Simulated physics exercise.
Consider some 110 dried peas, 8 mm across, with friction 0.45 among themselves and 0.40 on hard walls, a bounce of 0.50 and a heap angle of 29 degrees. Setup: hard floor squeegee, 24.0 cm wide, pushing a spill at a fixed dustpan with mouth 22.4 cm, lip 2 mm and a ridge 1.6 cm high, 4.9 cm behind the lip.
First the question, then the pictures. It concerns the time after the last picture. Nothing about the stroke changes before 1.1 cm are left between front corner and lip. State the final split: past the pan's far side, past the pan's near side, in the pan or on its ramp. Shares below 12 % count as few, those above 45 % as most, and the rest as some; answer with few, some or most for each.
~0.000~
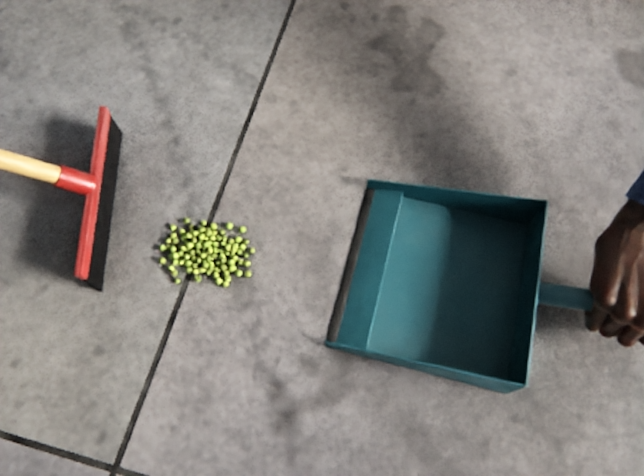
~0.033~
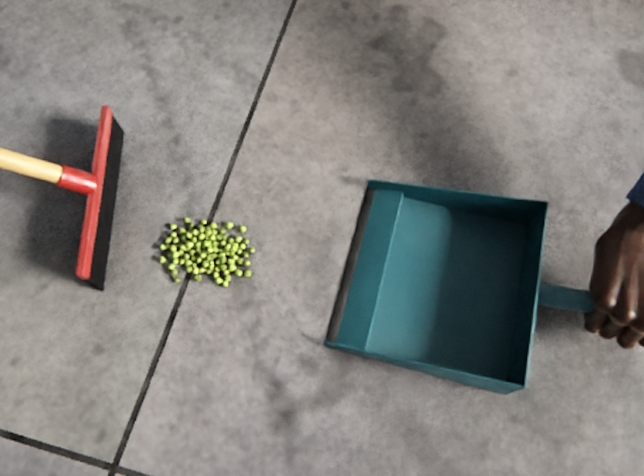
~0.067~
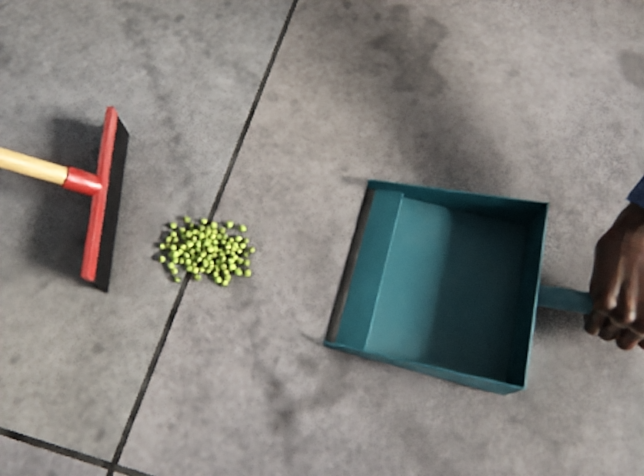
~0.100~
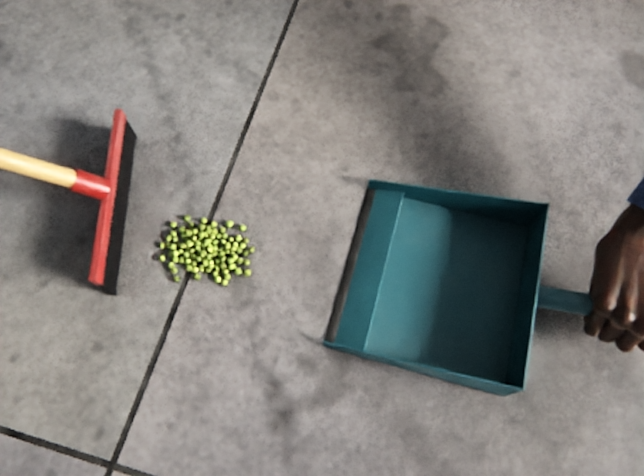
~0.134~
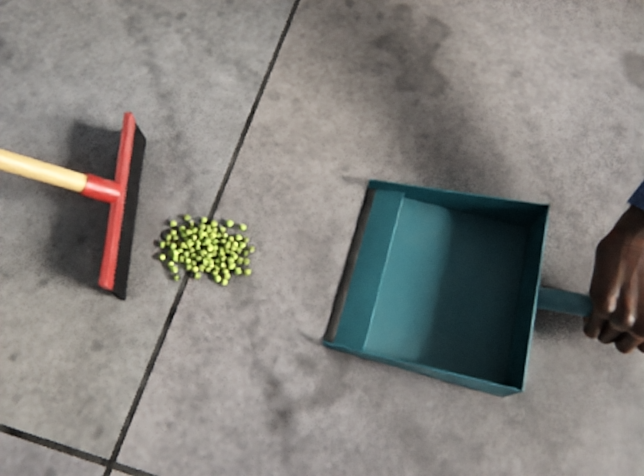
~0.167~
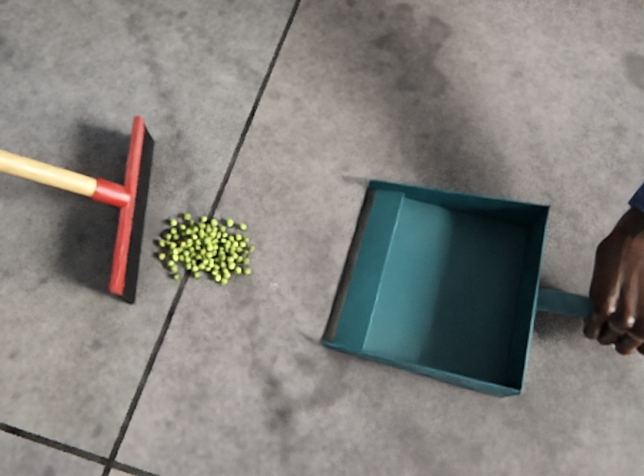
Final split: Past the pan's far side: Few; past the pan's near side: Few; in the pan or on its ramp: Few.
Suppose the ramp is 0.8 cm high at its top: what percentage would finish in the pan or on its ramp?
Estimate with the new ramp: Some 5 in a hundred.
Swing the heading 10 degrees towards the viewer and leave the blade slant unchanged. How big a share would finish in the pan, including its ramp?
Roughly 0 percent.
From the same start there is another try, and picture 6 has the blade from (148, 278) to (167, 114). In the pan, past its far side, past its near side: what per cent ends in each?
The pan gets 25, the far side 10 and the near side 5.
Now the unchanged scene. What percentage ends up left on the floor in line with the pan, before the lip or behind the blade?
90 %.
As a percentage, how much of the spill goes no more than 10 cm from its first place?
Close to 0 per cent of it.
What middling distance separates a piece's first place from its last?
18 cm or so.
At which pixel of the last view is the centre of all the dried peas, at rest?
Near (332, 272).
After 0.43 s, middle of the blade 16 cm from the lip; 0 % over the lip, far side 0 %, near side 0 %.
After 0.60 s, middle of the blade 9 cm from the lip; 0 % over the lip, far side 0 %, near side 0 %.
After 0.90 s, middle of the blade 5 cm from the lip; 5 % over the lip, far side 0 %, near side 5 %.
By 1.3 s all is still; far side 0 %, near side 5 %, pan 5 %, in front of the lip or behind the blade 90 %.
